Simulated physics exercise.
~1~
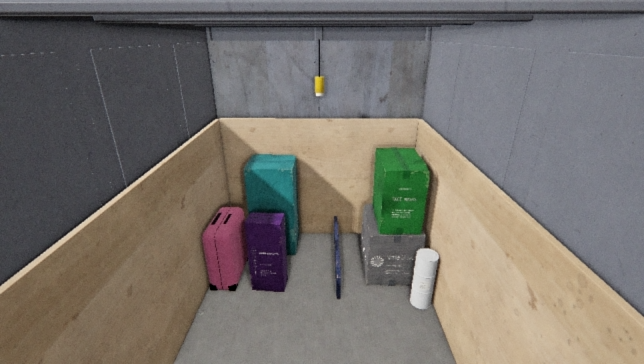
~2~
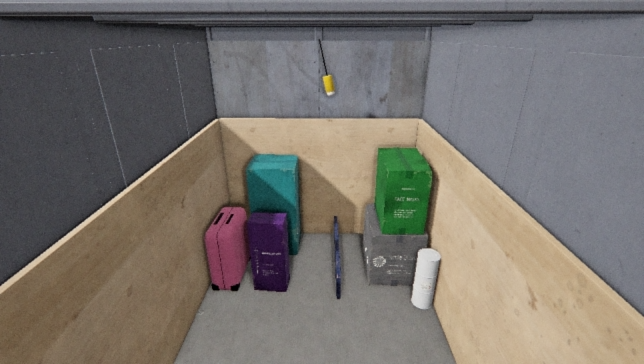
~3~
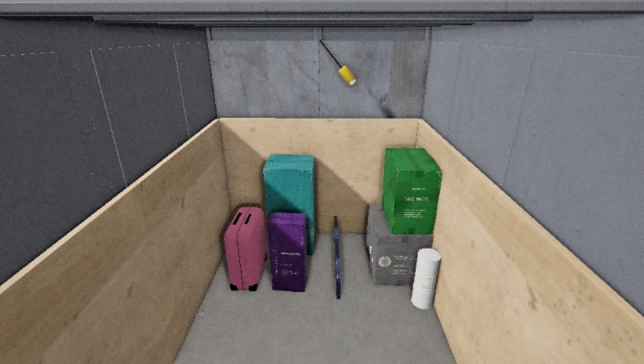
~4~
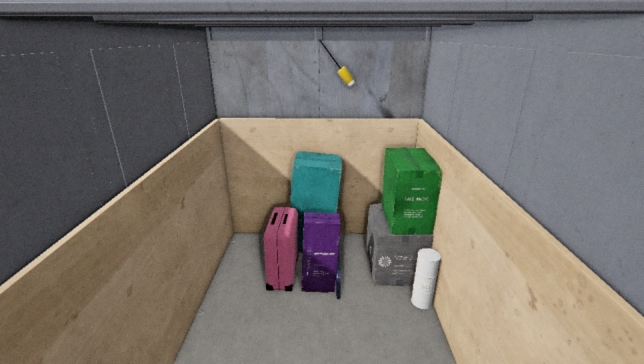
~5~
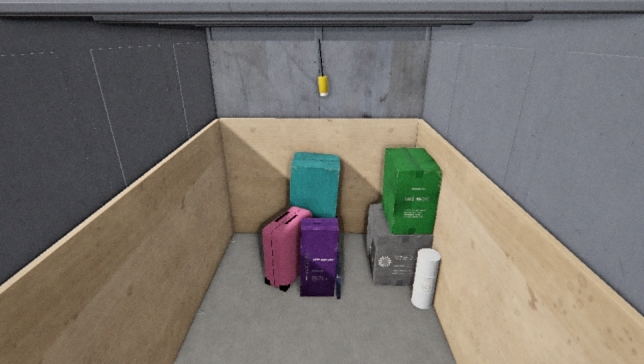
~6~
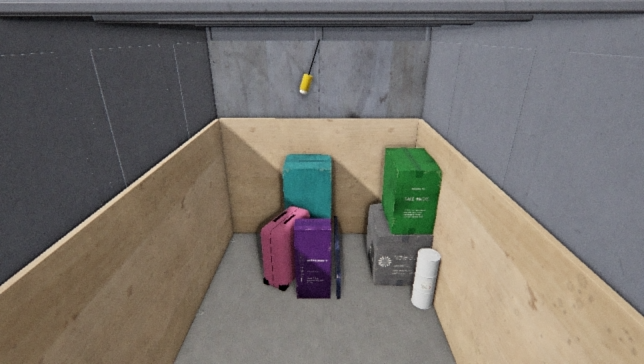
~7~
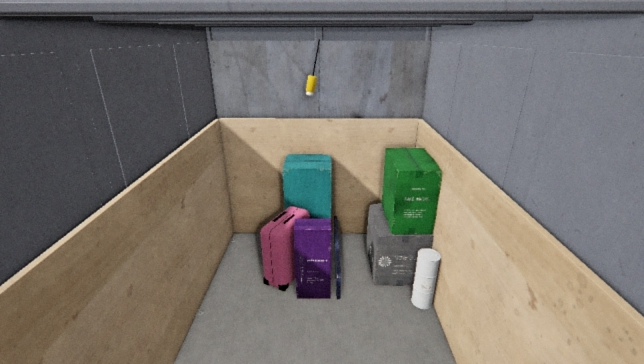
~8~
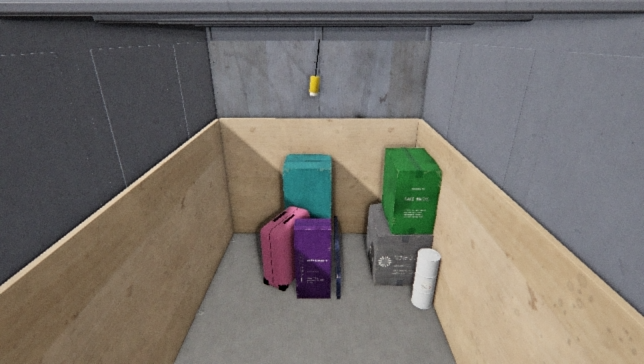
A pink suitcase, a purple box and a turquoise box slid right across the van's load bay as the hanging lamp swung, then shifted back slightly left and came to rest upright near the middle, with the green box still on the grey one.
